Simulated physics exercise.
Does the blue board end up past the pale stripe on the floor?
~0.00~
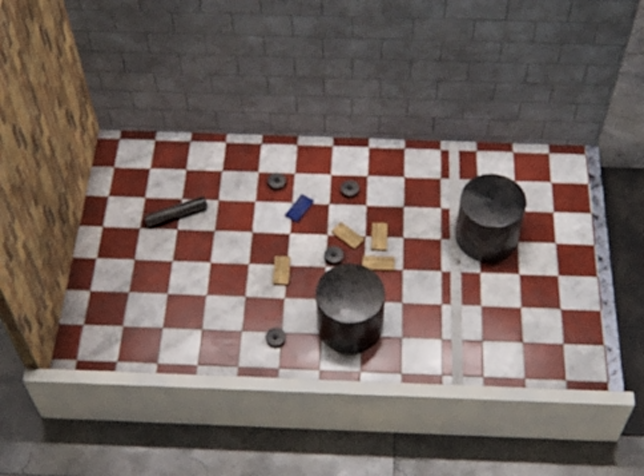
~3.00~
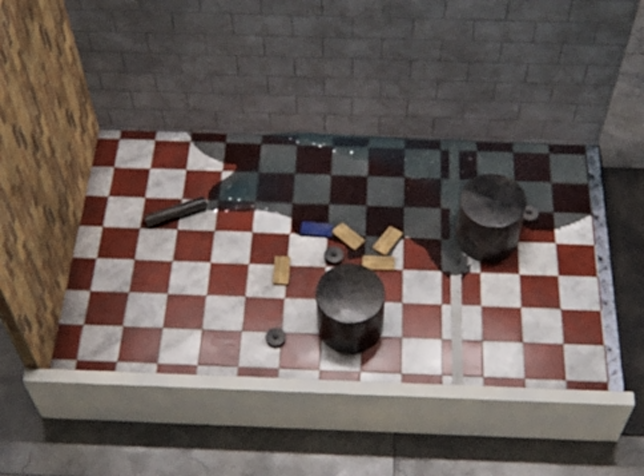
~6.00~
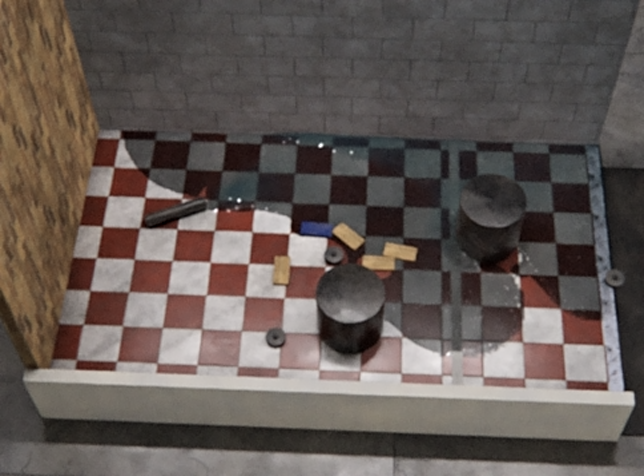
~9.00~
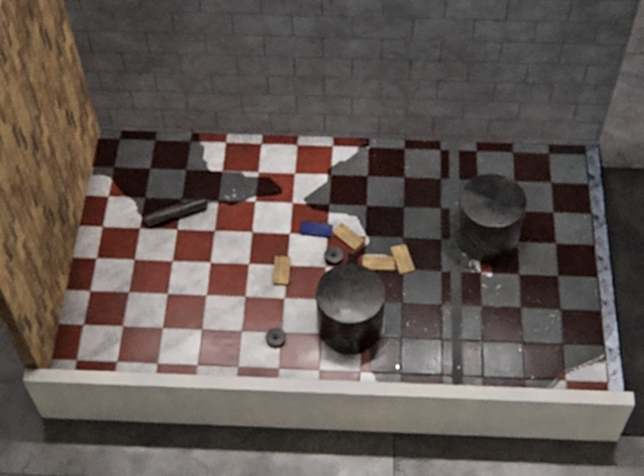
No, the blue board is held back and ends up left of the stripe, resting beside the tan boards.
